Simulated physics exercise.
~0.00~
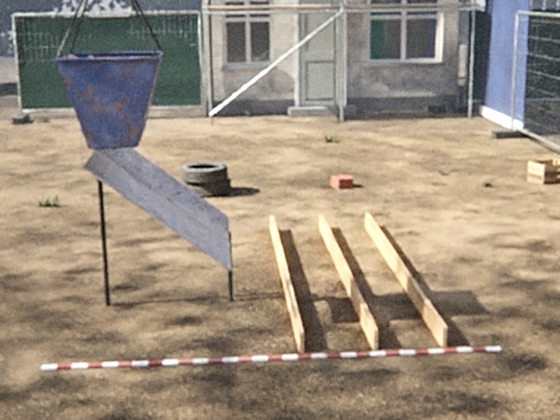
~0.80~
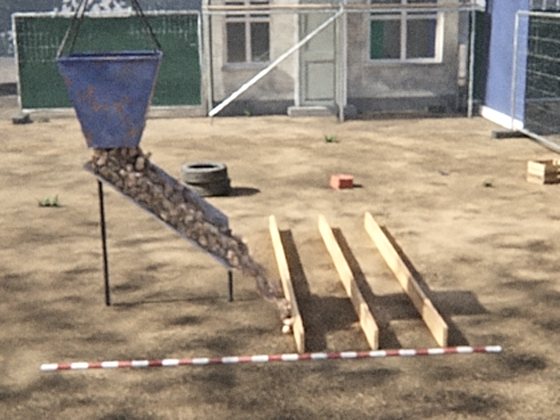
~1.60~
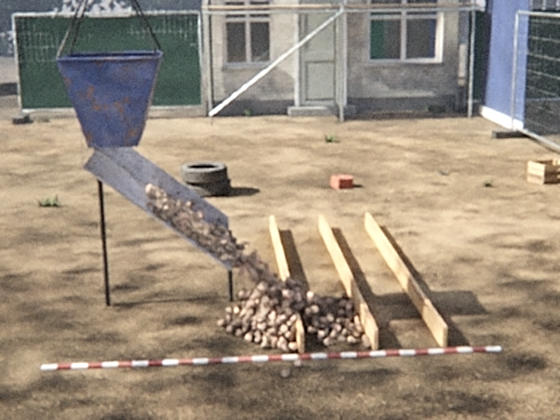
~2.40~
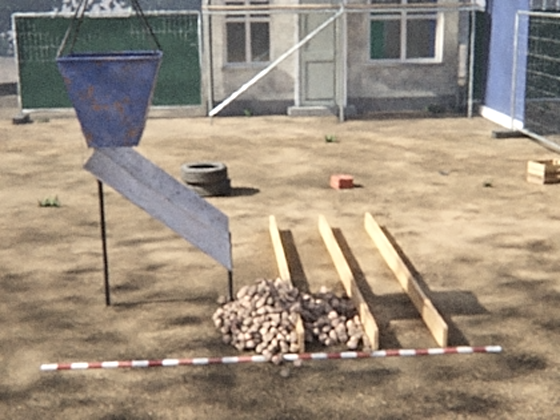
Brownish stones poured from the bottom of a hanging blue skip, slid down a sloping steel chute to the right and piled up by the wooden boards, most resting left of them and some in the left bay, with the right bay empty.
